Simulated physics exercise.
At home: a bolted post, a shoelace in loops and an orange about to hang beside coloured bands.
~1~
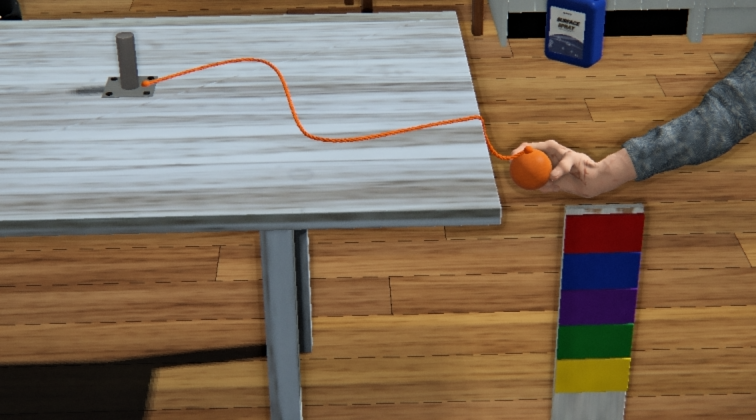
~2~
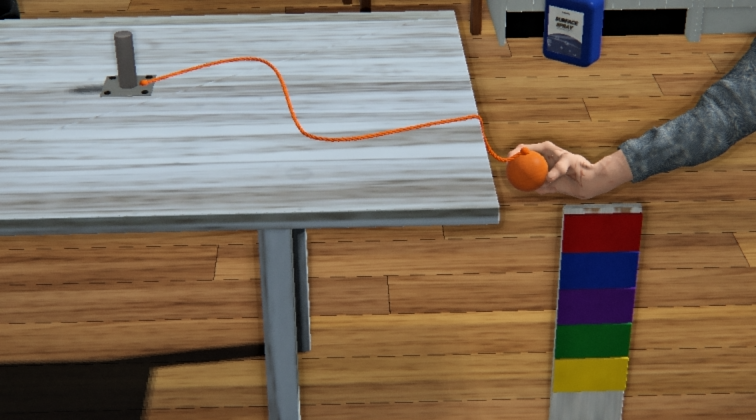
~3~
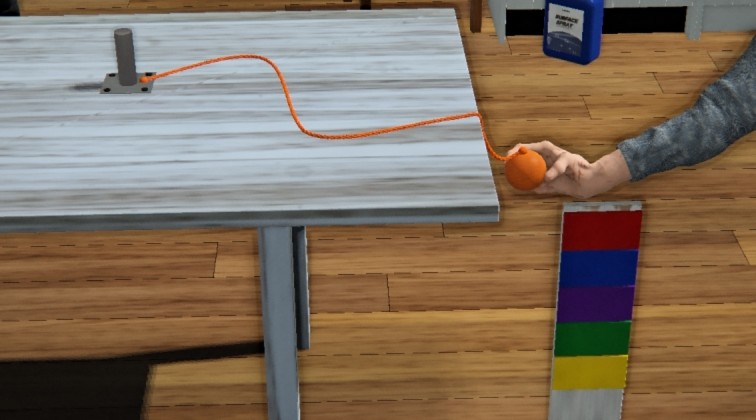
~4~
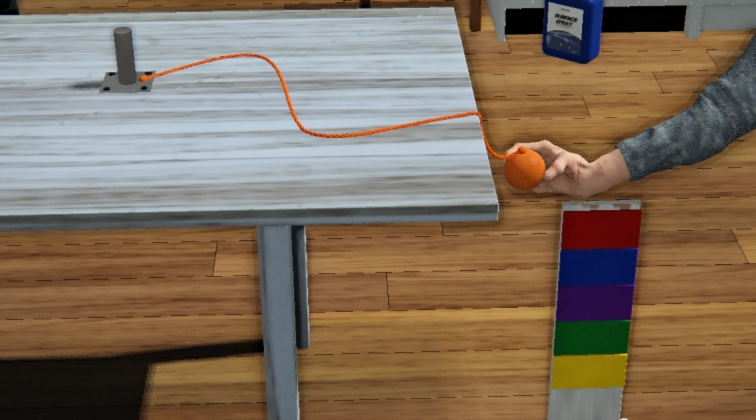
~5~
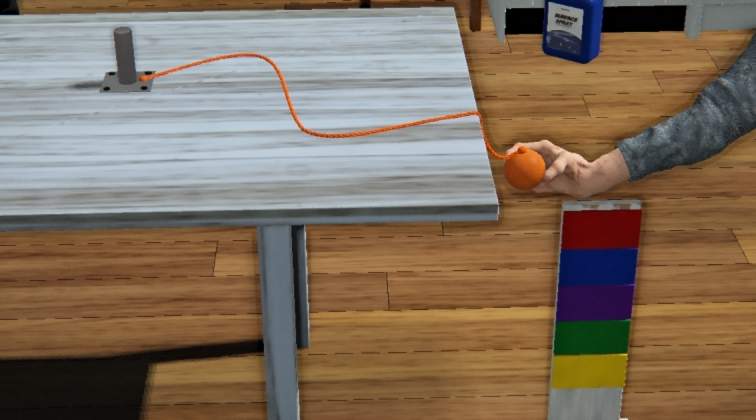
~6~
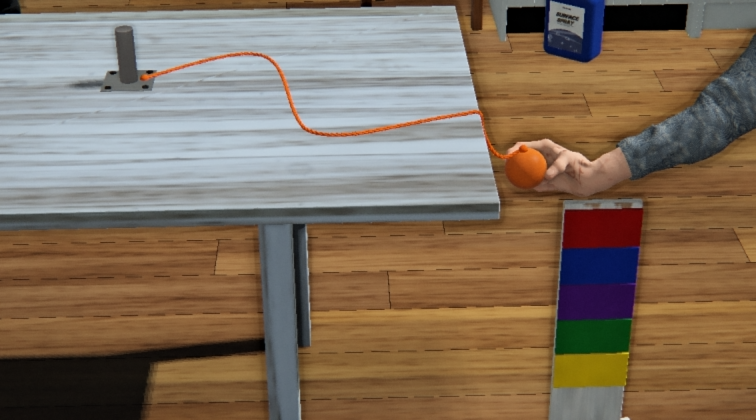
In a room with a wooden plank floor, seen from slightly above, a pale, weathered table fills the left side. An orange cord curves from a grey post on the tabletop to an orange ball held by a grey-sleeved hand beyond the right edge, above red, blue, purple, green and yellow bands, with a blue bottle behind. The hand, ball and cord stay nearly still while the view shifts very slightly.
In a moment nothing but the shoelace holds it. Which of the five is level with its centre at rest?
The green one.
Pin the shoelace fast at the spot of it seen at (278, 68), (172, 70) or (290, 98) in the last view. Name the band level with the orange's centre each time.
It would be purple; green; blue.
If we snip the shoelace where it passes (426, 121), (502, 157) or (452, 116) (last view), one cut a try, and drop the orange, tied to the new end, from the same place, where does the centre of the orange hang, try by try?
The places are (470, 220), (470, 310) and (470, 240).
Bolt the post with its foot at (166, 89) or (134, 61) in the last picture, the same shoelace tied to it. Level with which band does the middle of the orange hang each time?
It would be yellow; green.
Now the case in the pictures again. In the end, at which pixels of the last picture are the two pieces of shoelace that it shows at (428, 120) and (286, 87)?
About (468, 184), and the other about (364, 80).
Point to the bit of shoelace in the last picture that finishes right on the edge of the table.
The one at (315, 133).
Soon after, orange near (503, 324); level with green.
Then, orange near (430, 290); level with green.
Further on, orange near (489, 312); level with green.
At rest, orange near (462, 308); level with green. The shoelace holds its middle at green.
